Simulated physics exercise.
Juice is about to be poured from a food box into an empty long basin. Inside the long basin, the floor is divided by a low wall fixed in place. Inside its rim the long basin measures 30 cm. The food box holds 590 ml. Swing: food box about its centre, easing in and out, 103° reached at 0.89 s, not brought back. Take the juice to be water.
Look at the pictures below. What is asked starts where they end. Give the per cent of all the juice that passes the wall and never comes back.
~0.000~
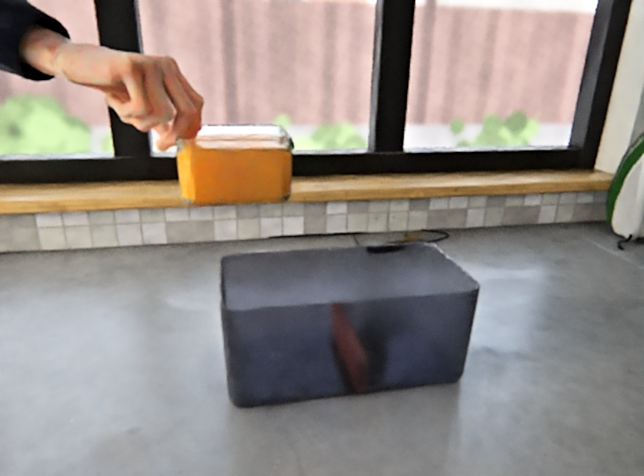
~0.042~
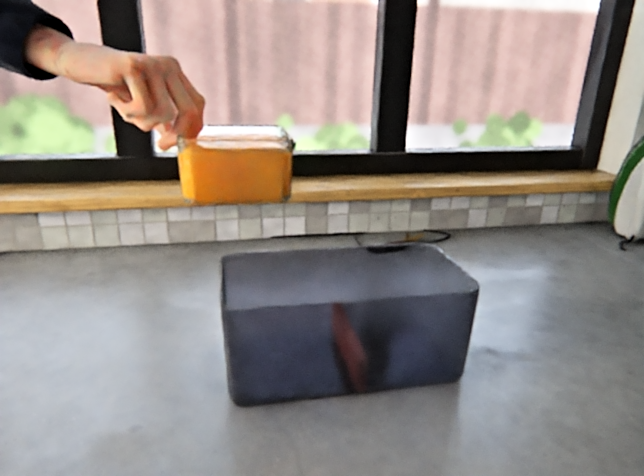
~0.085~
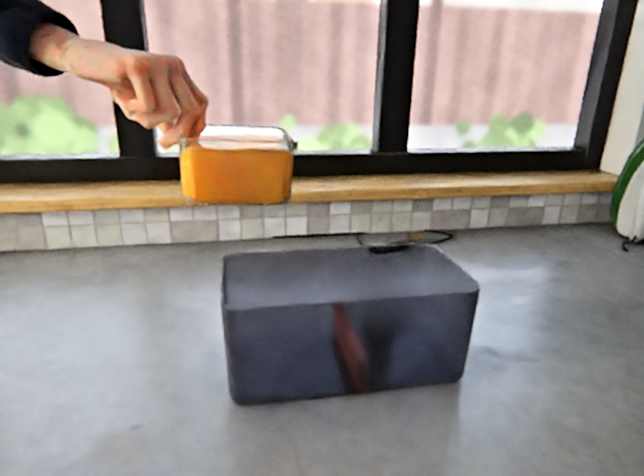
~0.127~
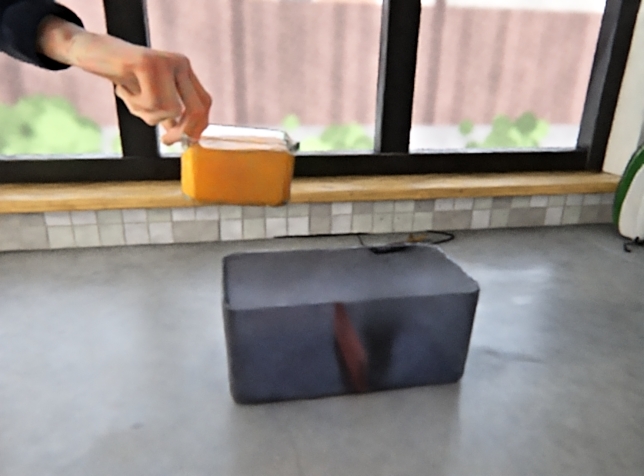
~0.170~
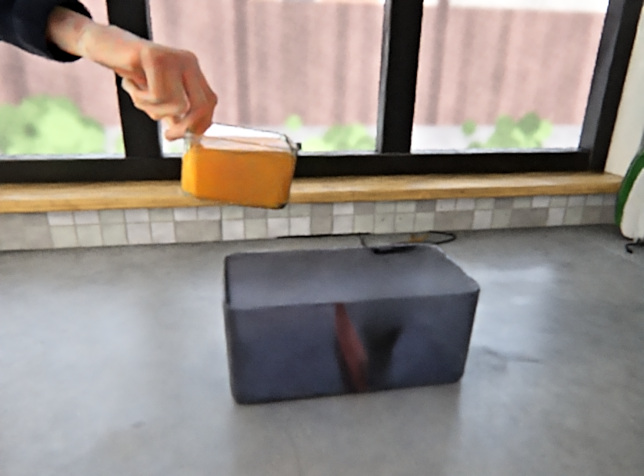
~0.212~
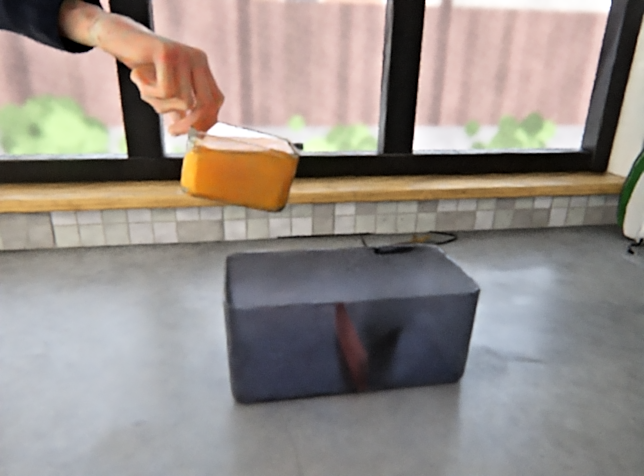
I would say 49 percent.
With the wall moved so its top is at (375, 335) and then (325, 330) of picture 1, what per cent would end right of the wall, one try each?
I'd put it at about 10 per cent for the first and about 70 per cent for the second.
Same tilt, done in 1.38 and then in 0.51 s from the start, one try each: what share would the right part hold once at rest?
Result: 50 per cent, then 25 per cent.
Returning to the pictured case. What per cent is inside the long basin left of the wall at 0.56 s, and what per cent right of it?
Left roughly 10 per cent, right roughly 5.
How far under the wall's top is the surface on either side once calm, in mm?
Noted: Left near 30 mm, right near 28 mm.
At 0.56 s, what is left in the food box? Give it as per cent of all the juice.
48 %.
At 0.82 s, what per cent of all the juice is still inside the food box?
I reckon near 10 per cent still sits there.
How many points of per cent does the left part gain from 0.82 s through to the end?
Around 16 in a hundred.
By 0.56 s the tilt is 73° and 48 per cent is still to pour, 10 is left of the wall and 5 right of it.
By 0.82 s the tilt is 102° and 9 per cent is still to pour, 34 is left of the wall and 49 right of it.
By 1.10 s the tilt is 103° and 1 per cent is still to pour, 49 is left of the wall and 48 right of it.
By 1.39 s the tilt is 103° and 0 per cent is still to pour, 51 is left of the wall and 49 right of it.
At rest 51 per cent lies left of the wall, 49 right of it and 1 outside.
